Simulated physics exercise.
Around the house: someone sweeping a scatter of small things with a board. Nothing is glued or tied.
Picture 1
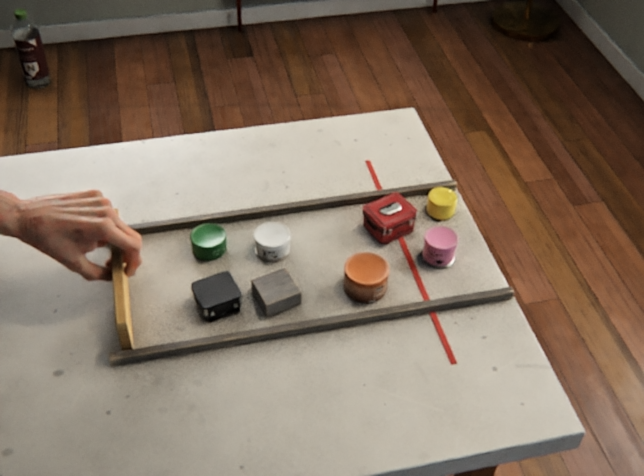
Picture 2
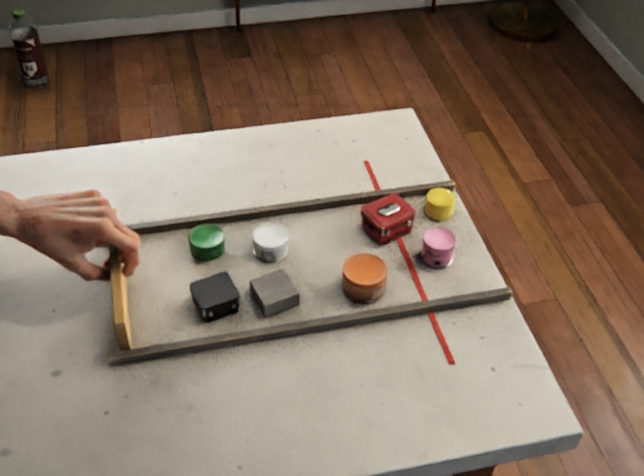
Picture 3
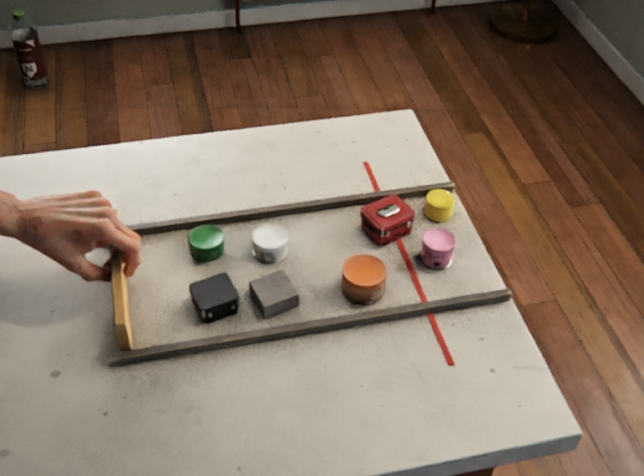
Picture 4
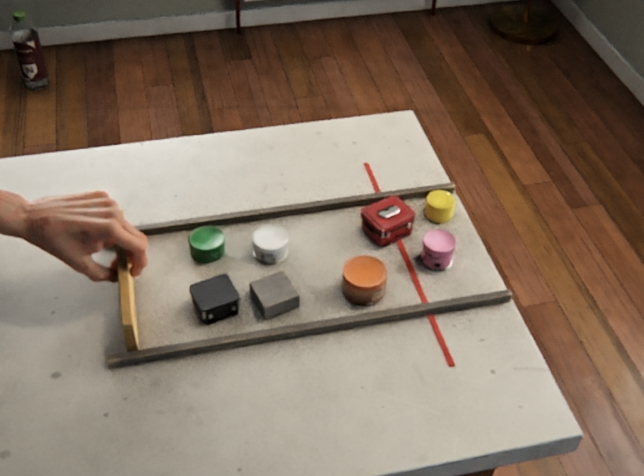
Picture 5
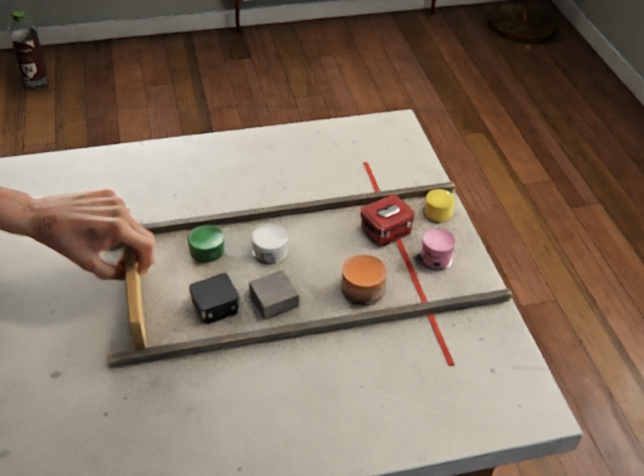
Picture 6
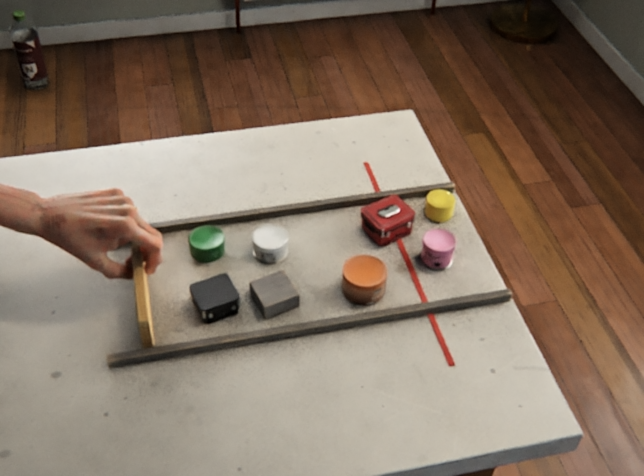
On a pale tabletop, a hand holding a board upright pauses, then slides it slightly right toward scattered tubs and small blocks.
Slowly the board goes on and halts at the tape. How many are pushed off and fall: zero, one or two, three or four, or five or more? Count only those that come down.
Here the number that fall off is one or two.
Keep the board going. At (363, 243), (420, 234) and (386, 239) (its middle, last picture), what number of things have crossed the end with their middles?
Place by place, 0, 2 and 0.
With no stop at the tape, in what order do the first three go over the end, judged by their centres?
In order: The orange tub, then the yellow lid, then the grey block.
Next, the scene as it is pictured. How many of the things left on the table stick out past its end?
Overhanging: 1.
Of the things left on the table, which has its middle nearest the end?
The yellow lid ends nearest.
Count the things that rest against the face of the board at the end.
In contact: 3.
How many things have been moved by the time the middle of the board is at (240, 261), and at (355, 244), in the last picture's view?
4 and 7.
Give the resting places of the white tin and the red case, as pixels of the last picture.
The white tin stops around (416, 231); the red case around (439, 209).
Early on, none off yet; yellow lid at rest near (440, 206); pink tin at rest near (438, 250); red case at rest near (387, 221).
A while later, none off yet; yellow lid at rest near (440, 206); pink tin travelled a little near (450, 241); red case travelled a little near (409, 215).
Finally, the number that fall off is one or two; lost, orange tub.
